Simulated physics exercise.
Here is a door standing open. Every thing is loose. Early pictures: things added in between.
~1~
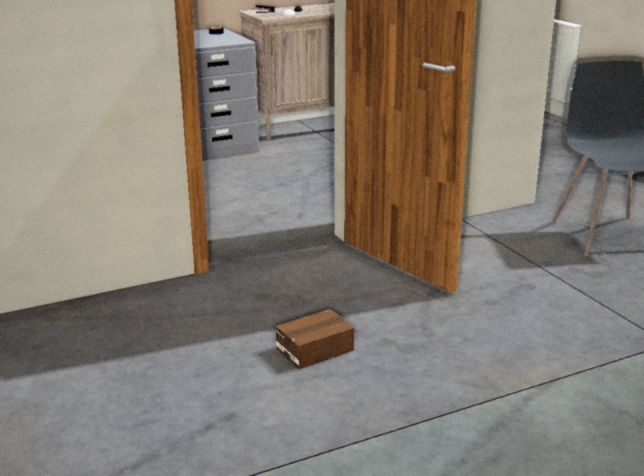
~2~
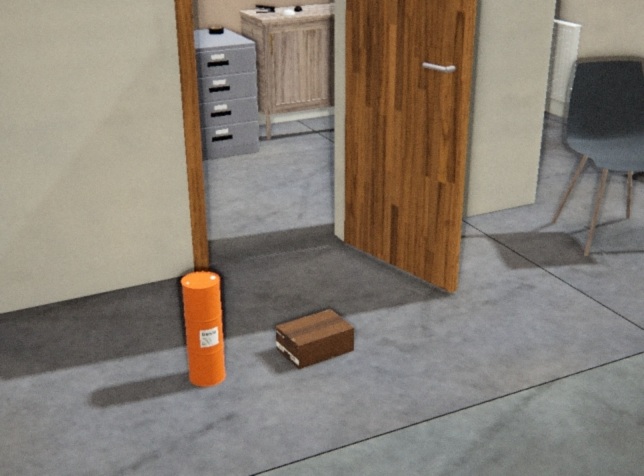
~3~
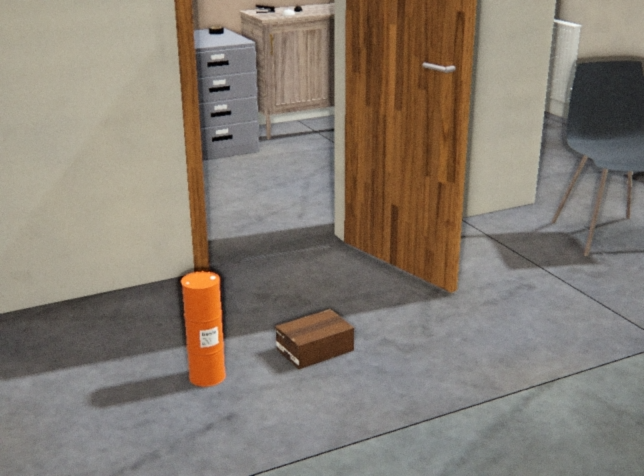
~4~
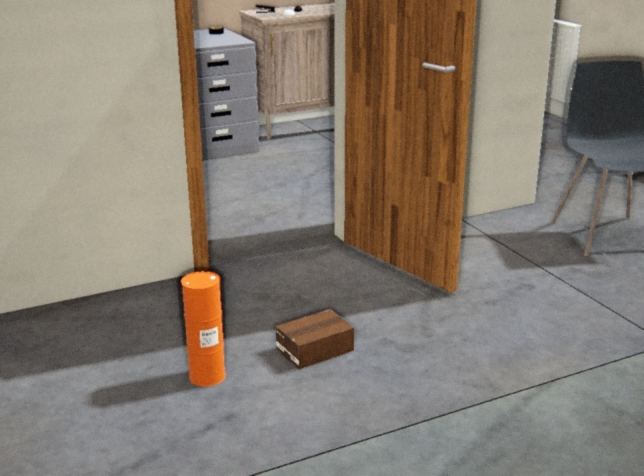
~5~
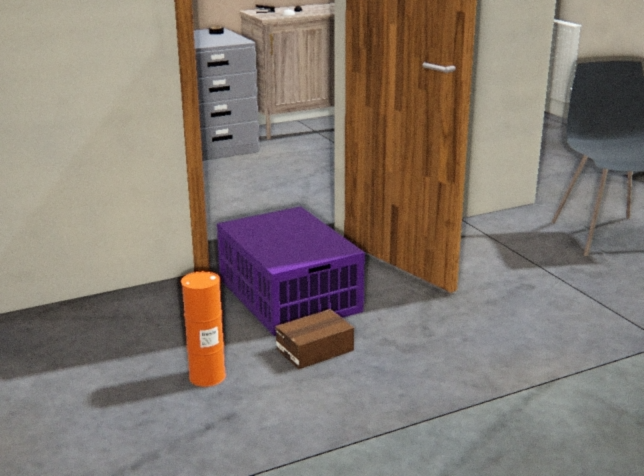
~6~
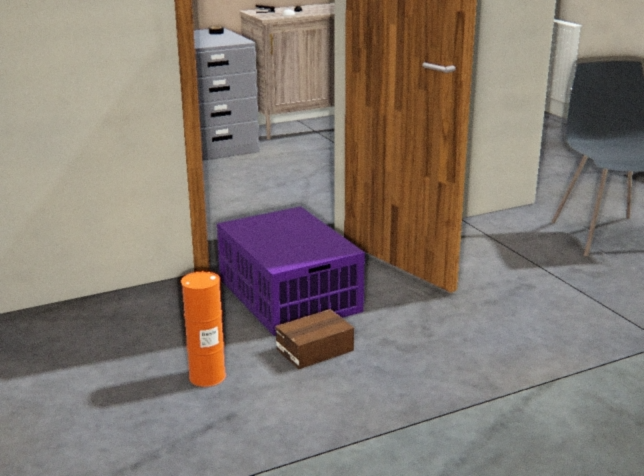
In the video, a wooden door stands open and still with a small brown parcel on the floor before it; an orange canister appears to the parcel's left, then a purple crate appears behind them in the doorway.
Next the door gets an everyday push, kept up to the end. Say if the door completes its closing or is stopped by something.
In the end the door is stopped.
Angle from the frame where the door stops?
Angle: About 65°.
Then, 0.40 s after the last picture, open by 96°.
Then, 0.70 s after the last picture, open by 78°.
Then, 0.90 s after the last picture, open by 68°; purple chest slid a little near (284, 266).
At rest, open by 67°; all 3 in place. Seen from the same camera at the end, purple chest near (282, 266).
